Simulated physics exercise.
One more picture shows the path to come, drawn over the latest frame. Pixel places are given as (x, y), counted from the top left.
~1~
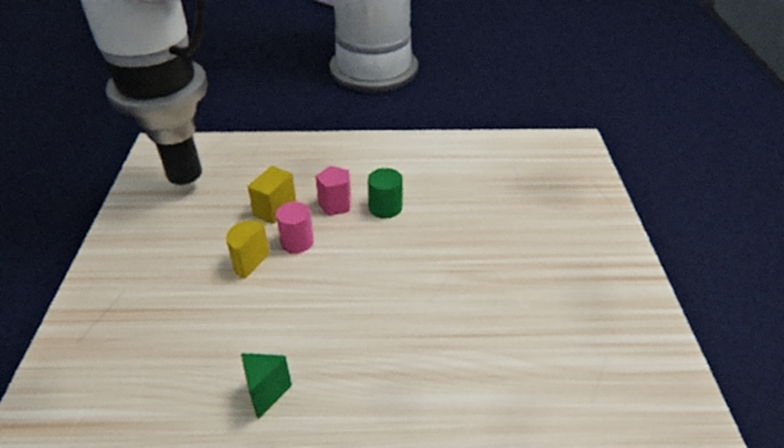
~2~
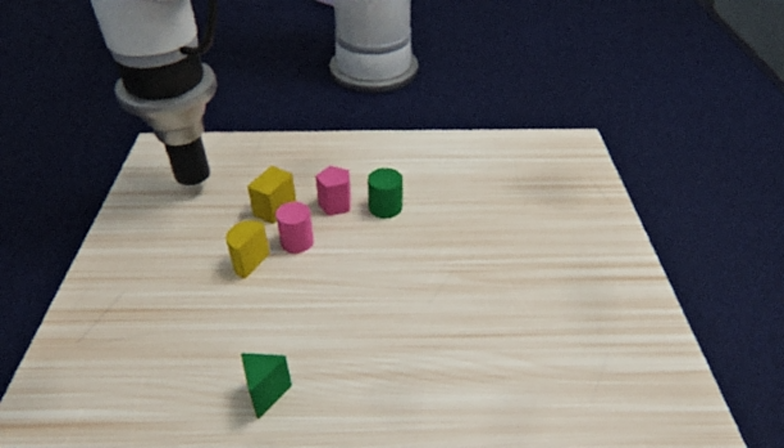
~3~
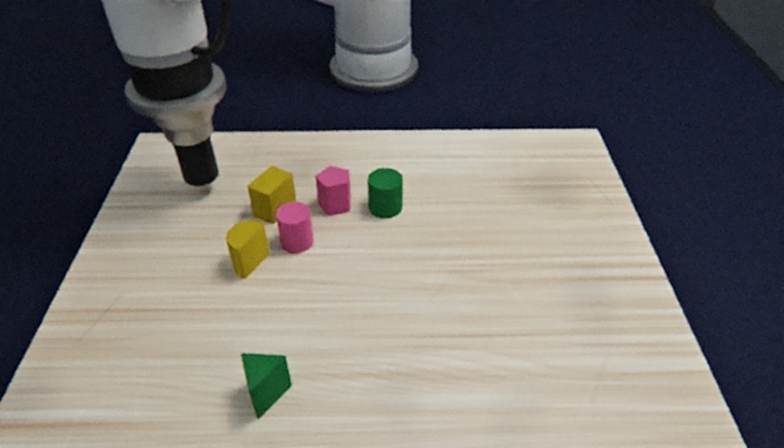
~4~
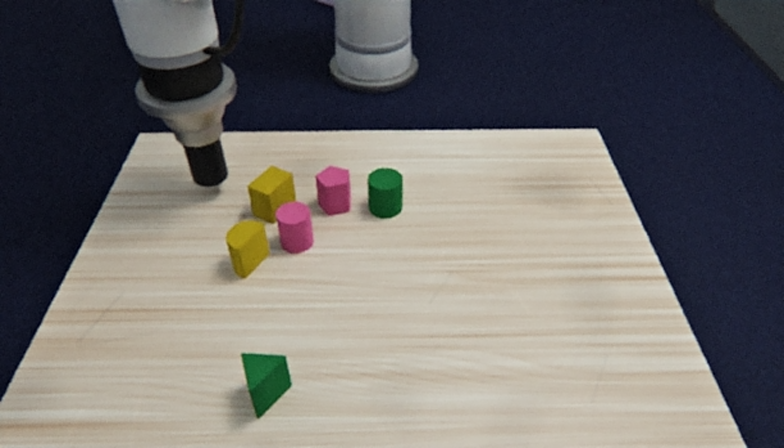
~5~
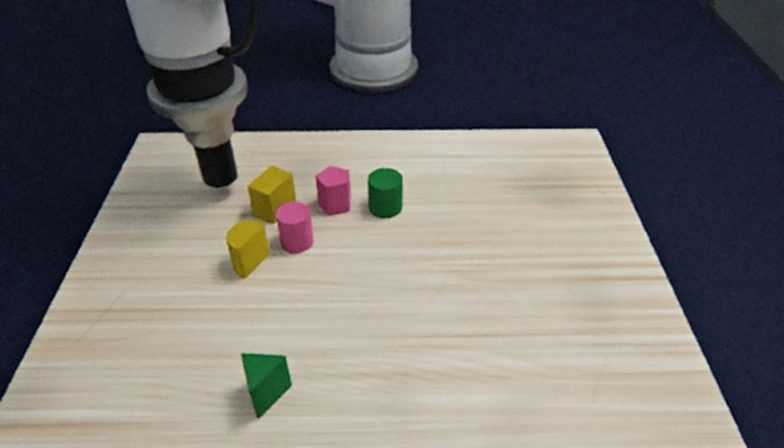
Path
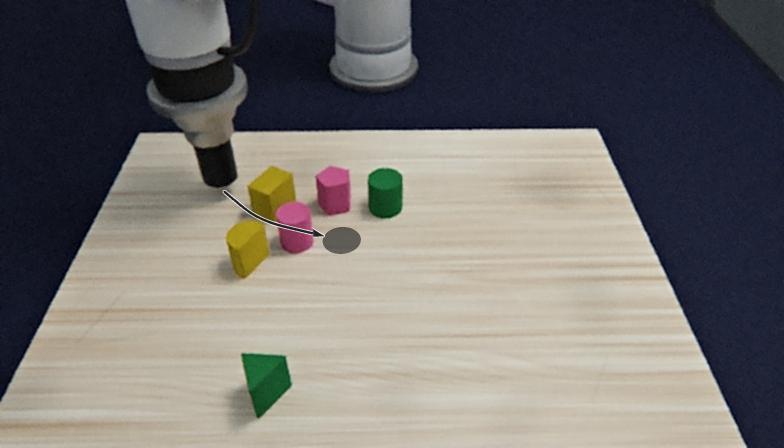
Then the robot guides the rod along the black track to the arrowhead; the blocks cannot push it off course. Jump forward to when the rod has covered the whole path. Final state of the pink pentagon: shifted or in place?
It is moved off its spot.
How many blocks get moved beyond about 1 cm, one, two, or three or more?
Three or more blocks move.
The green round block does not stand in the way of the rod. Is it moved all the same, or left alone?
That block remains where it is.
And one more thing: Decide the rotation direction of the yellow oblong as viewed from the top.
The yellow oblong rotates counterclockwise.
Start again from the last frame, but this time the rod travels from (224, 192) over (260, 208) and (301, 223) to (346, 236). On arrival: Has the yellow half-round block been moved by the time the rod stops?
I expect not.
Path on the board, from (224, 192) over (272, 223) to (342, 240).
What follows on the original path. One third of the way, rod (251, 201); yellow oblong (281, 183), turned 35° anticlockwise.
Two thirds of the way, rod (294, 216); yellow oblong (319, 185), turned 80° anticlockwise; pink round block (307, 221); pink pentagon (343, 173), turned 15° anticlockwise.
At the end, rod (341, 226); yellow half-round block in place; yellow oblong (334, 185), turned 100° anticlockwise; pink round block (332, 236); pink pentagon (351, 170), turned 35° anticlockwise; green round block in place.
